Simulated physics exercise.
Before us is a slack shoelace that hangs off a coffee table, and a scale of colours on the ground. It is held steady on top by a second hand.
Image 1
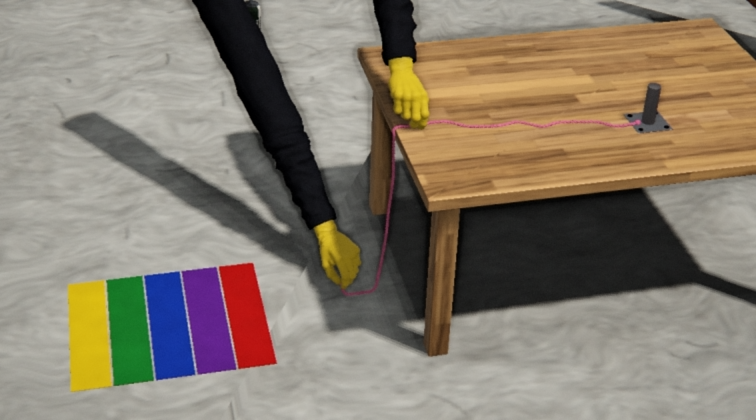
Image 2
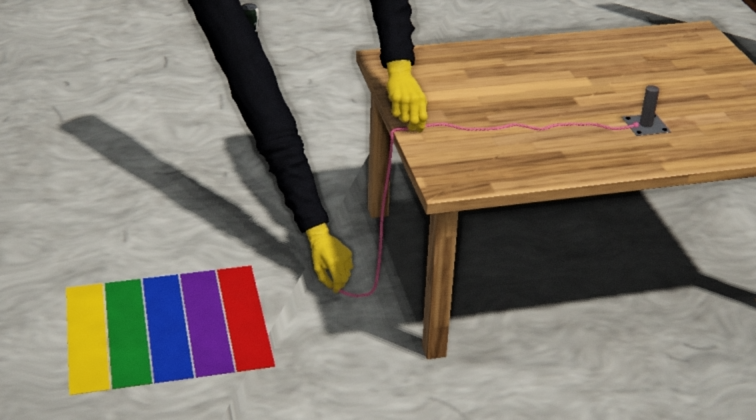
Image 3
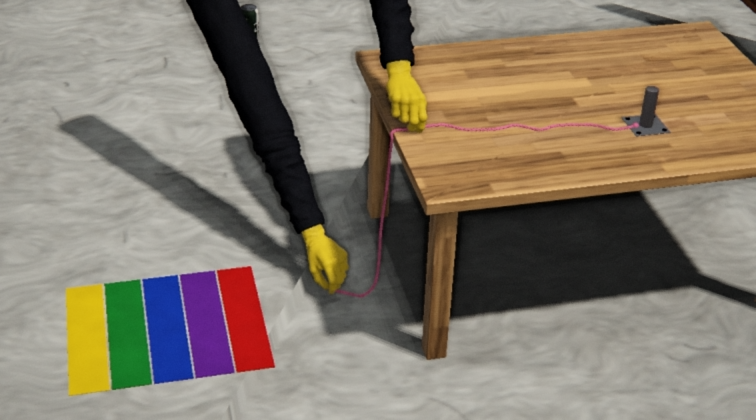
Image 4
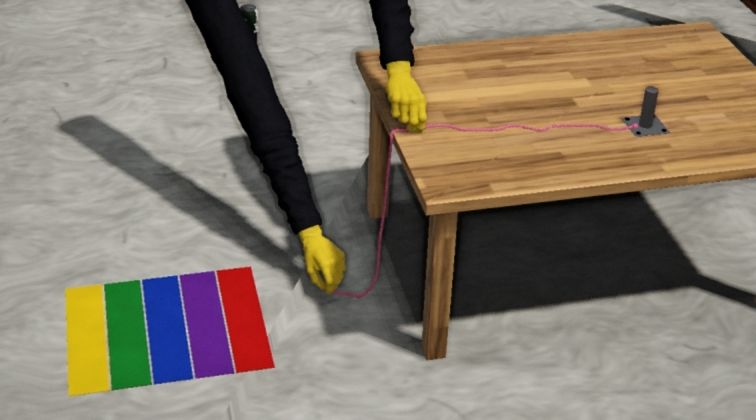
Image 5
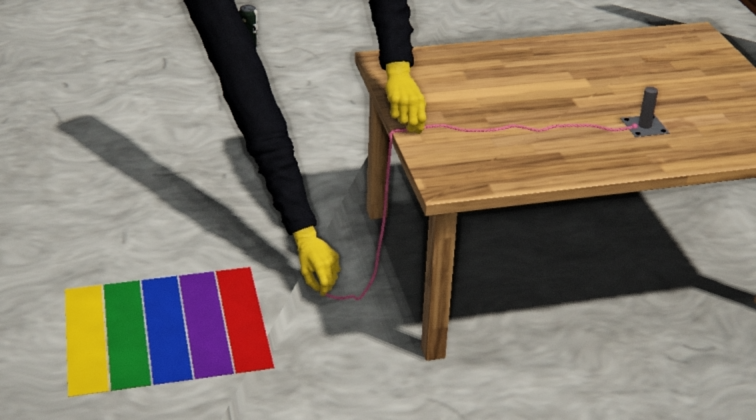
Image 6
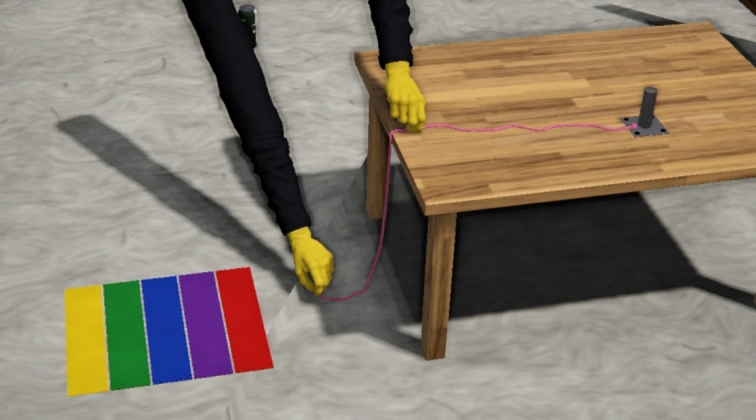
To begin with, a slack pink cord runs from a post across a wooden table and hangs over its edge, its end held low by a yellow-gloved hand. That hand then moves slightly left toward the coloured strips on the ground, while the other hand stays at the table's edge.
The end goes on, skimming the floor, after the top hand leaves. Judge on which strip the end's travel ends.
Its travel ends on the purple strip.
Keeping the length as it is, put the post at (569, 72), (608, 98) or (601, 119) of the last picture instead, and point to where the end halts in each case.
Around (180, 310), (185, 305) and (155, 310).
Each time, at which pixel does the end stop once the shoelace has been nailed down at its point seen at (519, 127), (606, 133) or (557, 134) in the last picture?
About (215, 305), (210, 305) and (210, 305).
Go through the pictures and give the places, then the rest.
In the first frame, end (341, 284); red (253, 346); purple (214, 352); blue (173, 357); green (132, 363); yellow (90, 368).
In the second frame, end (334, 287); shoelace through (605, 127) (525, 126) (449, 125) (391, 152) (382, 217) (376, 281).
In the third frame, end (329, 289).
In the fourth frame, end (326, 289); shoelace through (604, 128) (524, 127) (448, 126) (390, 153) (383, 218) (374, 282).
In the fifth frame, end (321, 290).
In the sixth frame, end (315, 291); shoelace through (603, 128) (523, 127) (447, 127) (390, 153) (384, 218) (368, 282).
Soon after, end near (281, 295); short of the strips.
Then, end near (232, 301); over red.
At full stretch, end near (204, 305); over purple. It gets as far as the purple strip.
